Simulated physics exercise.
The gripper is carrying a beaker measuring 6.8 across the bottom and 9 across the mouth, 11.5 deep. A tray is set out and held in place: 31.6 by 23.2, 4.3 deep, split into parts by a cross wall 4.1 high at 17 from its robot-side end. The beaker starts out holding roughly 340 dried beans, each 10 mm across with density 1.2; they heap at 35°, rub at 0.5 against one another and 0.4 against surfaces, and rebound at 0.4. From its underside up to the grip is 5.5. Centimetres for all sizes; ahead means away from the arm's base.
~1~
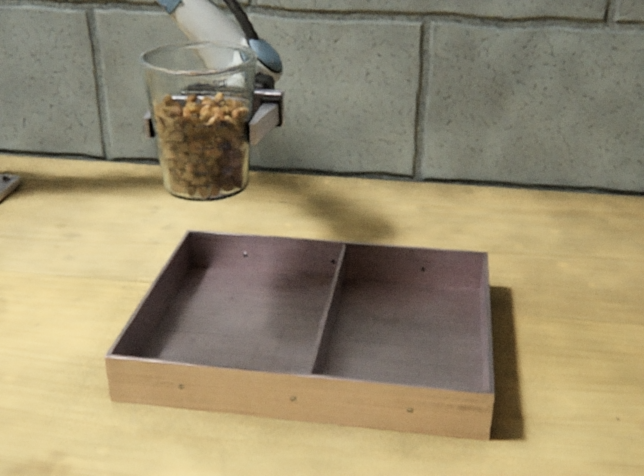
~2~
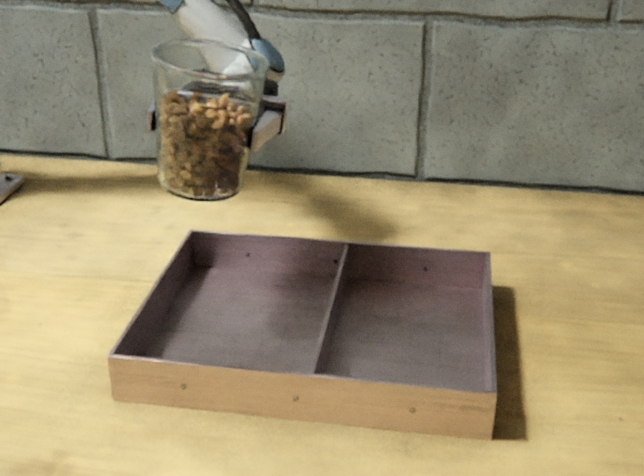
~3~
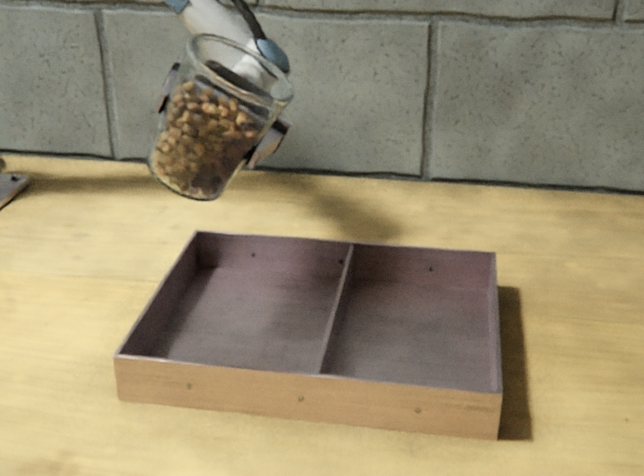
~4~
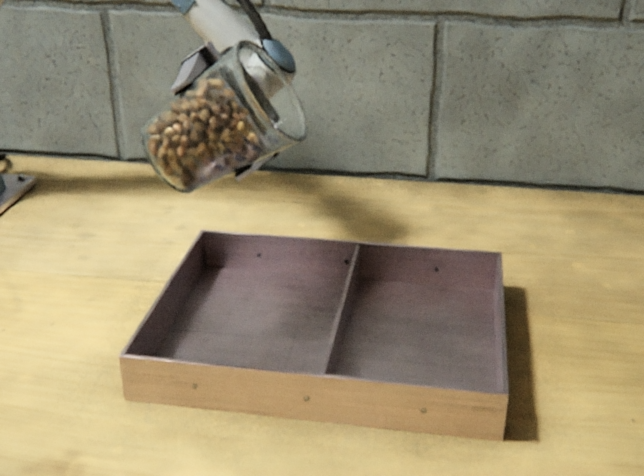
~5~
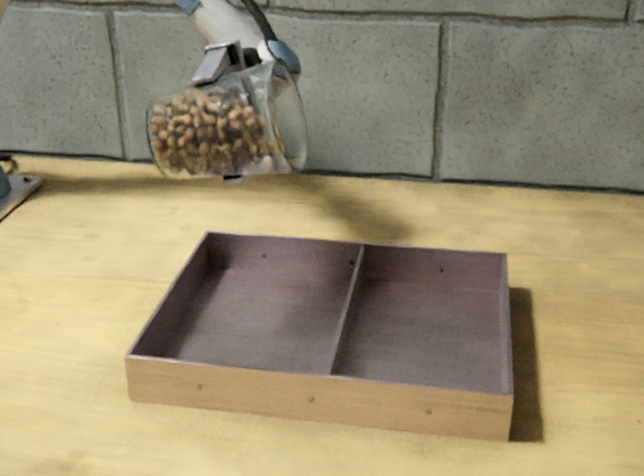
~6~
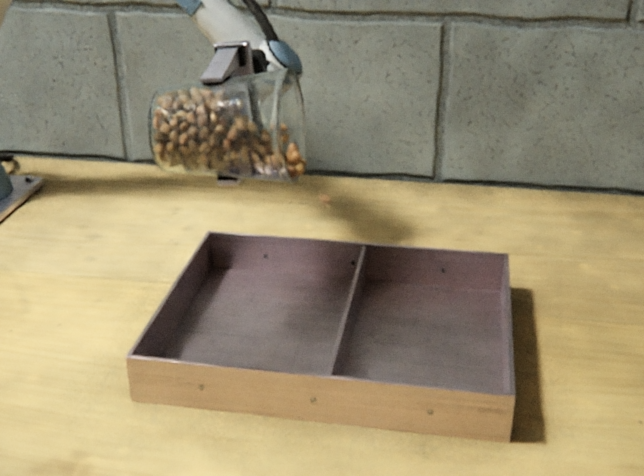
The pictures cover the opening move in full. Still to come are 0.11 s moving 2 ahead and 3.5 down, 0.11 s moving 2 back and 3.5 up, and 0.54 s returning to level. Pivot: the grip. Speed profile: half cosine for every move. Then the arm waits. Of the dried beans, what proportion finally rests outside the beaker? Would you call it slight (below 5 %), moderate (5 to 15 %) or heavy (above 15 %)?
I would call it moderate.
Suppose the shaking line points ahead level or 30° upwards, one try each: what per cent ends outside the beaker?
It comes to around 55 per cent on the first try and around 65 per cent on the second.
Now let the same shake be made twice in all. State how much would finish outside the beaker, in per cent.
In that case it would be near 15 percent.
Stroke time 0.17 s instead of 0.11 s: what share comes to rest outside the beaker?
Roughly 5 percent would.
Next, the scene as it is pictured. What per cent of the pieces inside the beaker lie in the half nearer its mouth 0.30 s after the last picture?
Around 40 percent.
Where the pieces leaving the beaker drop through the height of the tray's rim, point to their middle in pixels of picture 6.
Look at roughly (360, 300) in the last picture.
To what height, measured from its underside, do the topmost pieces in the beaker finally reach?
Height at rest: About 10.0 centimetres.
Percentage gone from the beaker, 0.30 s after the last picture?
I'd say some 5 percent.
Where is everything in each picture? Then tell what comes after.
In the first frame, beaker middle at (203, 124), level; upper third of the load around (204, 116), from x 160 to 245, top at y 90; 339 in the beaker.
In the second frame, beaker middle at (206, 124), tilted 8° forward; upper third of the load around (202, 116), from x 165 to 245, top at y 90.
In the third frame, beaker middle at (212, 124), tilted 29° forward; upper third of the load around (204, 115), from x 160 to 255, top at y 85.
In the fourth frame, beaker middle at (219, 126), tilted 56° forward; upper third of the load around (207, 112), from x 155 to 260, top at y 85.
In the fifth frame, beaker middle at (224, 127), tilted 77° forward; upper third of the load around (206, 113), from x 155 to 280, top at y 95.
In the sixth frame, beaker middle at (226, 128), tilted 85° forward; upper third of the load around (201, 114), from x 160 to 325, top at y 95; 338 in the beaker, 1 in flight or on a rim.
Then, 0.30 s after the last picture, tilted 80° forward, highest piece 23 above the table; 322 in the beaker, 6 in the far-side part, 3 in the robot-side part, 8 in flight or on a rim.
Then, 0.61 s after the last picture, tilted 16° forward, highest piece 26 above the table; 314 in the beaker, 13 in the far-side part, 12 in the robot-side part.
Then, 0.96 s after the last picture, level, highest piece 25 above the table; 314 in the beaker, 13 in the far-side part, 12 in the robot-side part.
Then, 2.01 s after the last picture, level, highest piece 25 above the table; 314 in the beaker, 13 in the far-side part, 12 in the robot-side part.
Final count, 314 in the beaker, 13 in the far-side part, 12 in the robot-side part. That is 7 % outside the beaker.
